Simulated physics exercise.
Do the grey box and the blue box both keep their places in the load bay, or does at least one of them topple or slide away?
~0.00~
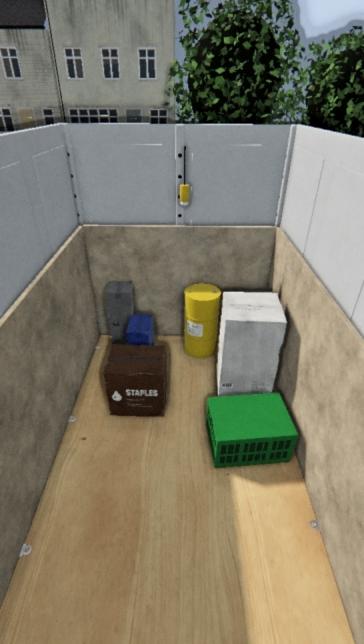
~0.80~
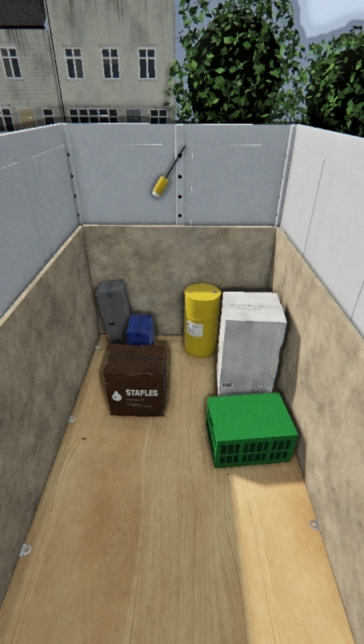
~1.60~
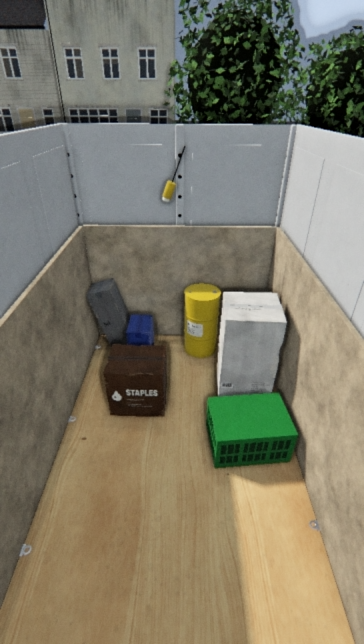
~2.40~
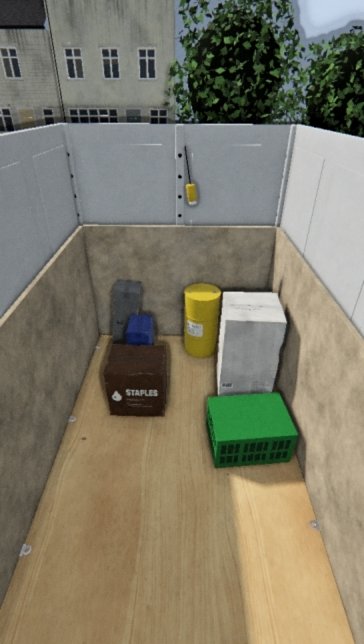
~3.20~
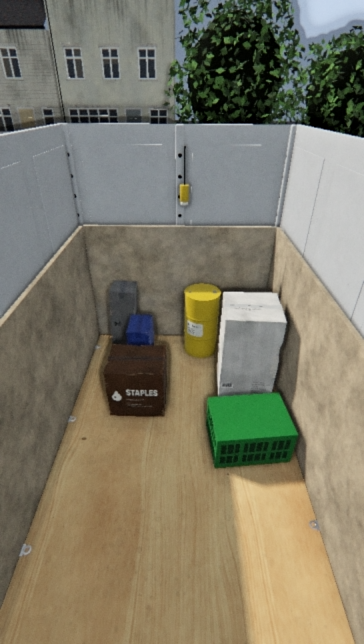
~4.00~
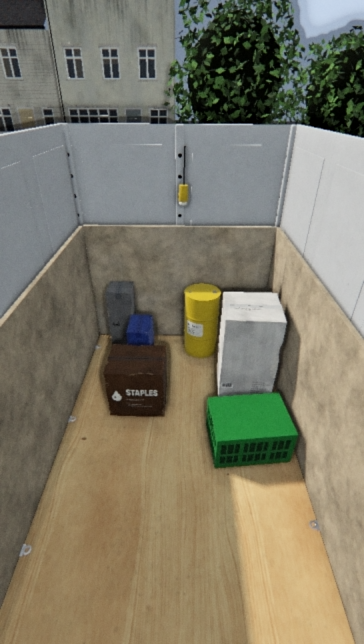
Both keep their places. The grey box leans to the left for a while but settles upright again, and the blue box stays put.
